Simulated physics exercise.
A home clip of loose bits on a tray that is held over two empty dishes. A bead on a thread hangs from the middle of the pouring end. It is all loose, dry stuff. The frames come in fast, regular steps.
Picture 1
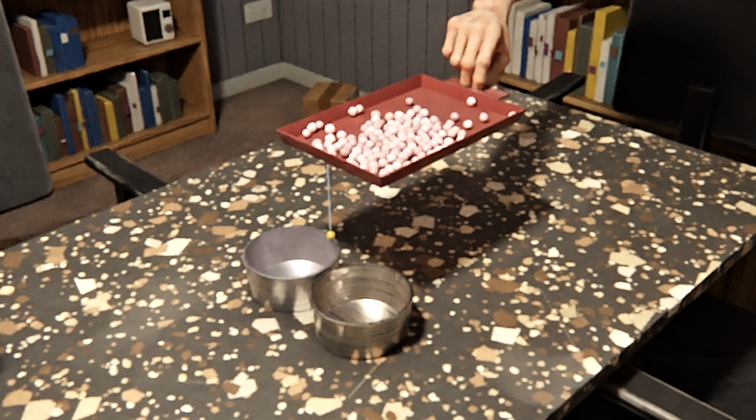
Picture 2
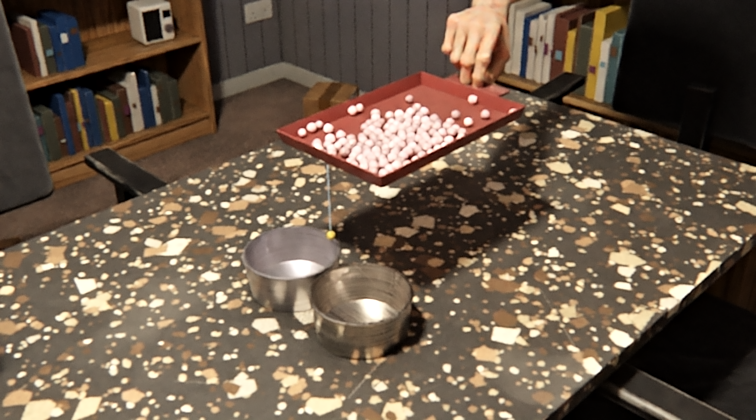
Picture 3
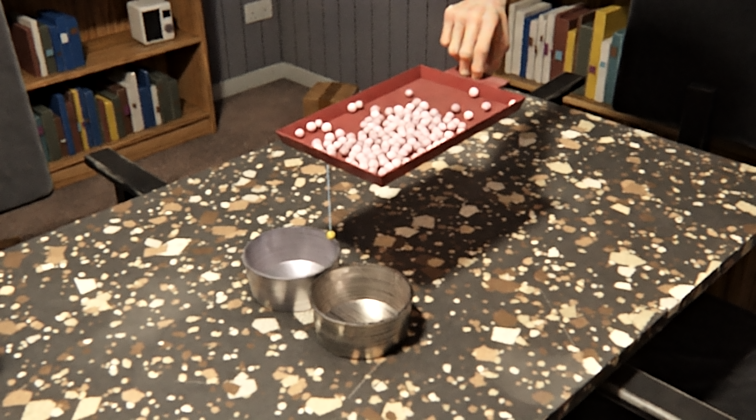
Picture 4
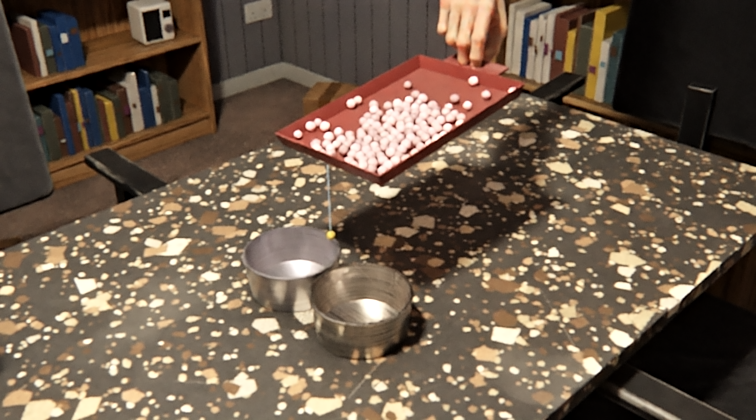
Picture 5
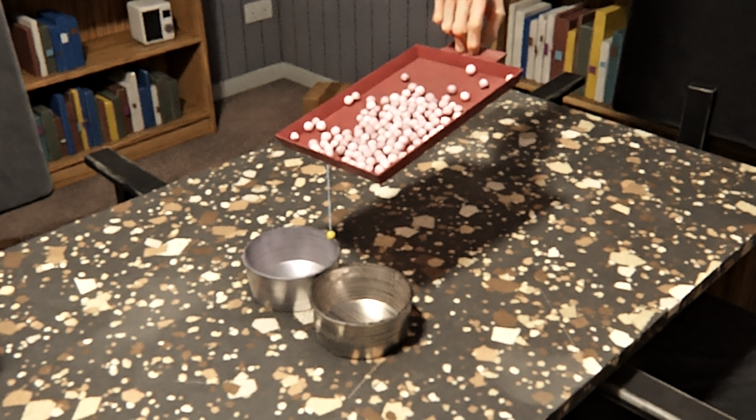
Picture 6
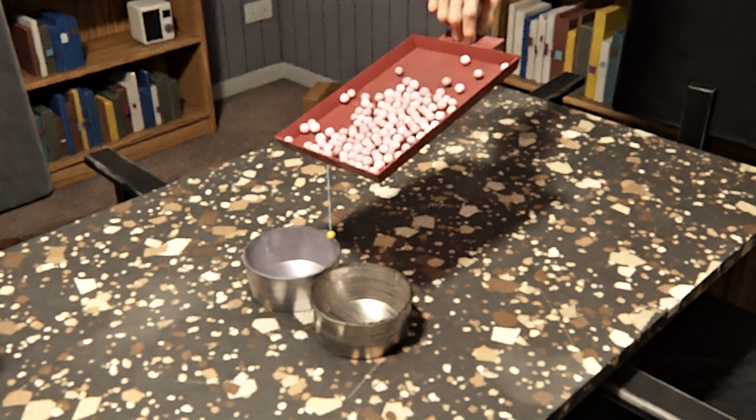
A hand raises the far end of a red tray of pale pink pearls above two metal bowls.
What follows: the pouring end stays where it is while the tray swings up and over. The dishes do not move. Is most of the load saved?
The two hold over half of the load.
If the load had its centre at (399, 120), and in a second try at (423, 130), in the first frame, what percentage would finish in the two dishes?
First some 70, then 70 per cent.
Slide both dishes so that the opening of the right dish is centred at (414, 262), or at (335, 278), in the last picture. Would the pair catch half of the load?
One: Not half. Two: More than half.
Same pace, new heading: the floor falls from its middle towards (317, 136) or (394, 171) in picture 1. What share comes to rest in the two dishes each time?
The first gives 30 %, the second 90 %.
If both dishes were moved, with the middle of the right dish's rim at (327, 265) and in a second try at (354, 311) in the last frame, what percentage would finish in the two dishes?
In turn 90 and 50 in a hundred.
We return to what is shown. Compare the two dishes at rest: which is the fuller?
That is the left one.
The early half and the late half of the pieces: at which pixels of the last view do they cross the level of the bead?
Around (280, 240) and then (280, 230).
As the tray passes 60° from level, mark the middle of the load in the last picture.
At about (318, 144).
Soon after the last picture, tray tipped steeply; most on the tray; a small part in the left dish; a stray few outside both; a small part in the air.
A little later, tray tipped right over; a stray few on the tray; a small part in the right dish; about two thirds in the left dish; about a quarter outside both; a small part in the air.
Later still, tray tipped past a quarter turn; a small part in the right dish; about two thirds in the left dish; about a quarter outside both.
By the end, tray tipped past a quarter turn; a small part in the right dish; about two thirds in the left dish; about a quarter outside both.
